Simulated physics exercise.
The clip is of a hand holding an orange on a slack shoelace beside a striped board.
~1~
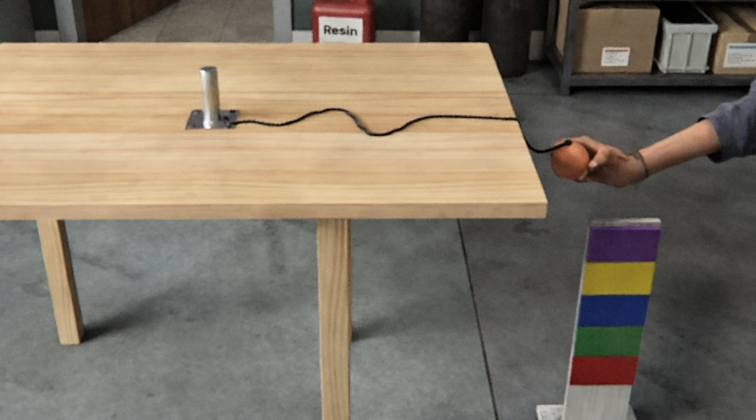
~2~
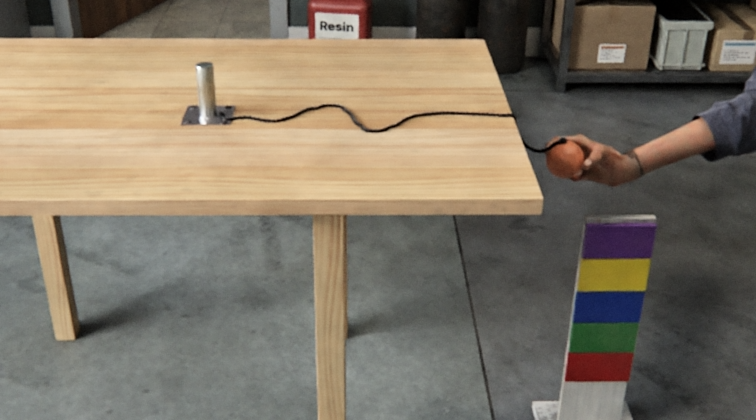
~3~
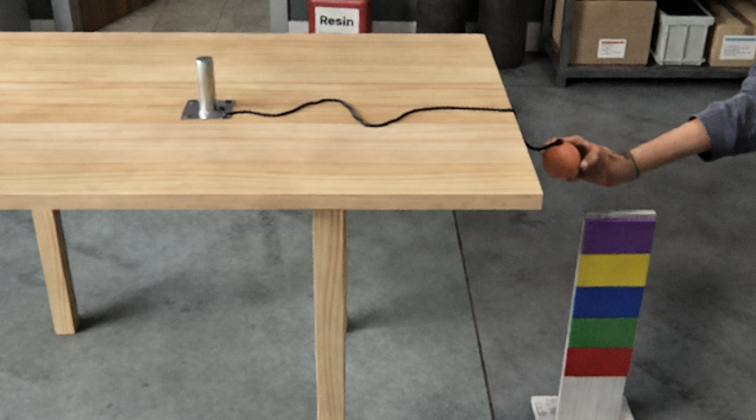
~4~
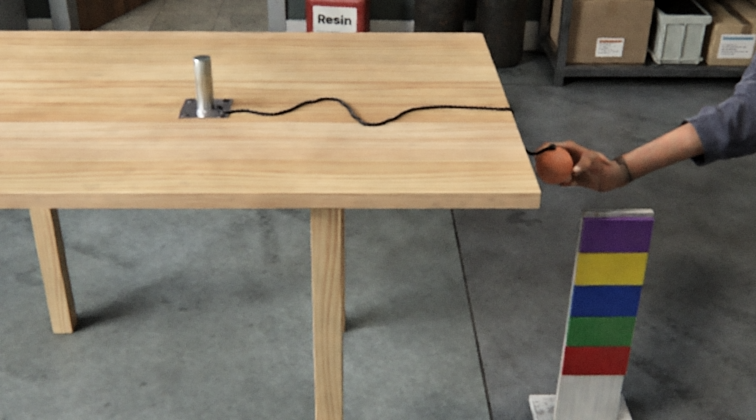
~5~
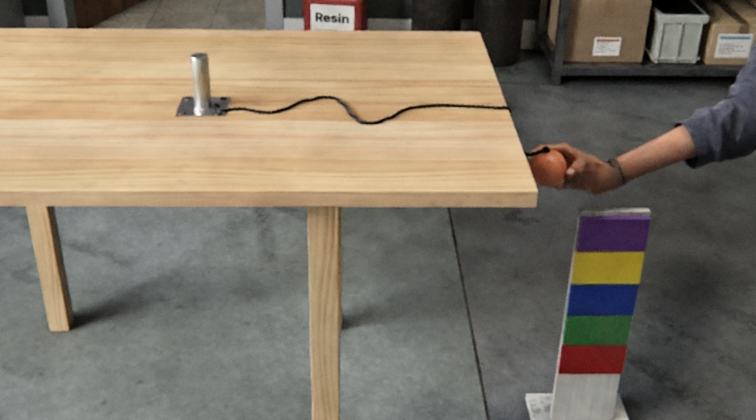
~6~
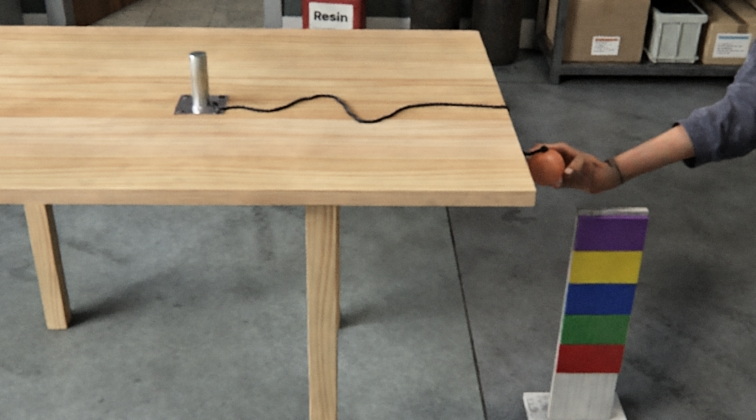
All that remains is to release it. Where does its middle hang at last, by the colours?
Its middle rests at the yellow band.
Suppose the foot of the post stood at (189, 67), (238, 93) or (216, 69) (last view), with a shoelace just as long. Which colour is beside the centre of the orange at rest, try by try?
It would be purple; blue; yellow.
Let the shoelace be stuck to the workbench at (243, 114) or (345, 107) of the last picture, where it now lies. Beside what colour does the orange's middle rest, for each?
One after the other, yellow; purple.
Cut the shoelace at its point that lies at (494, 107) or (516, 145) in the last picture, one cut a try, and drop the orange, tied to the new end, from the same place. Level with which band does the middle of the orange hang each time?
In that order: Higher than all five; purple.
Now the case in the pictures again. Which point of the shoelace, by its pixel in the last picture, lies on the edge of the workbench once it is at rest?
It lies at about (424, 105).
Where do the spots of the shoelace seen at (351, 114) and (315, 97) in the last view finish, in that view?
Near (408, 107) and (341, 106).
A little later, orange near (483, 262); level with yellow.
Next, orange near (499, 265); level with yellow.
When it is over, orange near (496, 266); level with yellow. The yellow one.
